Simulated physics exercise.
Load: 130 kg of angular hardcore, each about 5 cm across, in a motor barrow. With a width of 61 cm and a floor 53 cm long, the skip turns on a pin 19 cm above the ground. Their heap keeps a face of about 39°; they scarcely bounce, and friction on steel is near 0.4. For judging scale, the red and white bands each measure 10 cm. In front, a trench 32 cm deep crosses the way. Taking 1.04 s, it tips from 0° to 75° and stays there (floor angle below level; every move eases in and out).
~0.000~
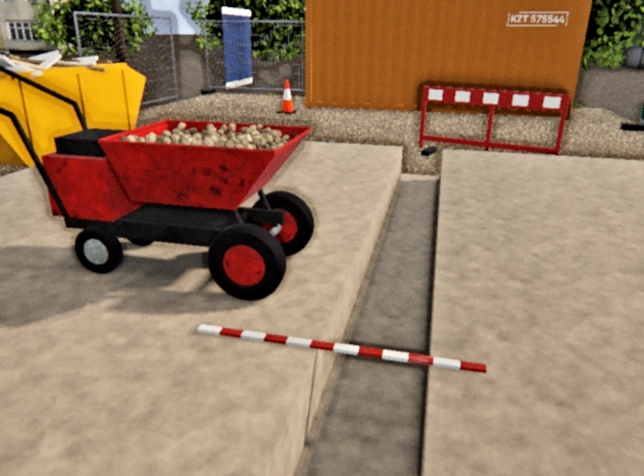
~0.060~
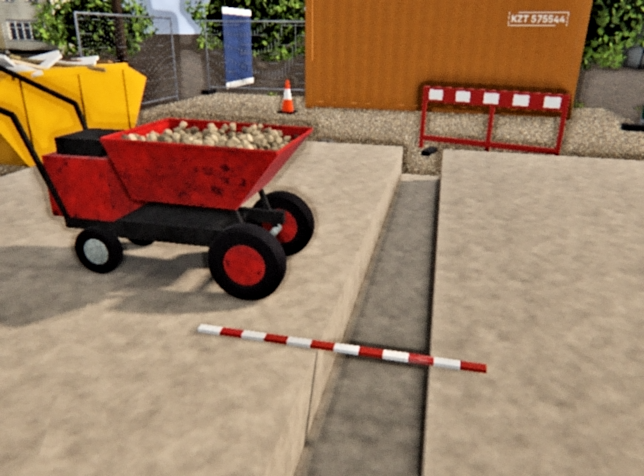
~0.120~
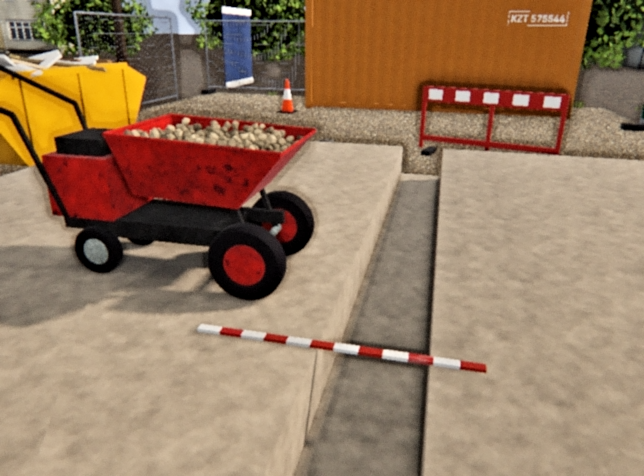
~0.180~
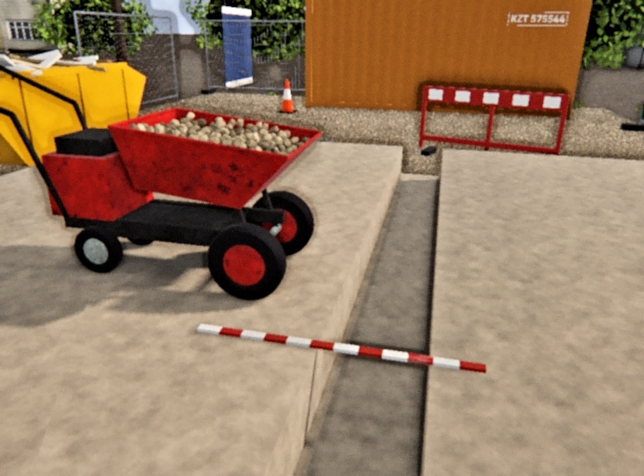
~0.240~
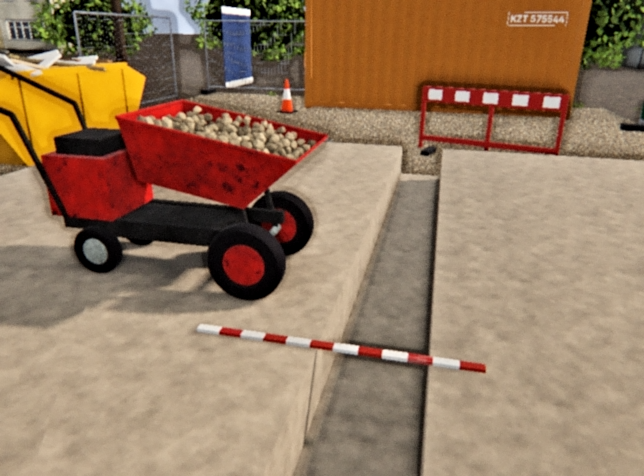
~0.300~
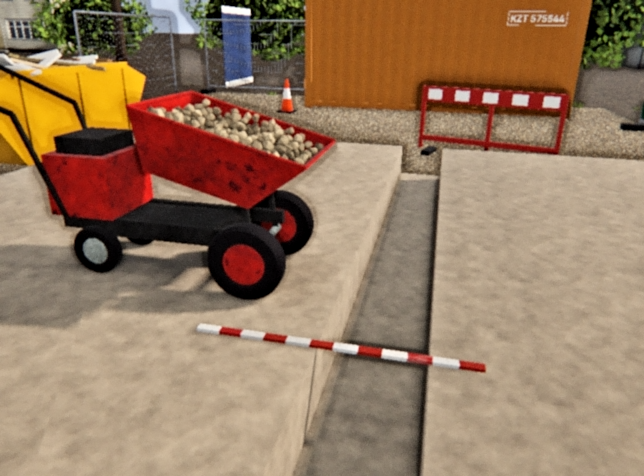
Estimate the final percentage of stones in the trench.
I would say 92 percent.
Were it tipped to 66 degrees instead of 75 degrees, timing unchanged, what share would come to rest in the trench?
Some 65% would finish there.
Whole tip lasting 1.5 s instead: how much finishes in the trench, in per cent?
In that case, around 95%.
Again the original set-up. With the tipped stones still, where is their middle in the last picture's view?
Their middle is at about (398, 330).
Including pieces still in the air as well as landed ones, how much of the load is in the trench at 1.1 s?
Close to 40 per cent has got there by then.
After 0.8 s the floor is at 63°; 100 % in the skip; the foremost stones are at (376, 239).
After 1.1 s the floor is at 75°; 59 % in the skip, 39 % in the trench, 2 % past the trench; the foremost stones are at (452, 301).
After 1.5 s the floor is at 75°; 25 % in the skip, 67 % in the trench, 8 % past the trench; the foremost stones are at (529, 309).
After 3.4 s the floor is at 75°; 0 % in the skip, 92 % in the trench, 8 % past the trench; the foremost stones are at (551, 315).
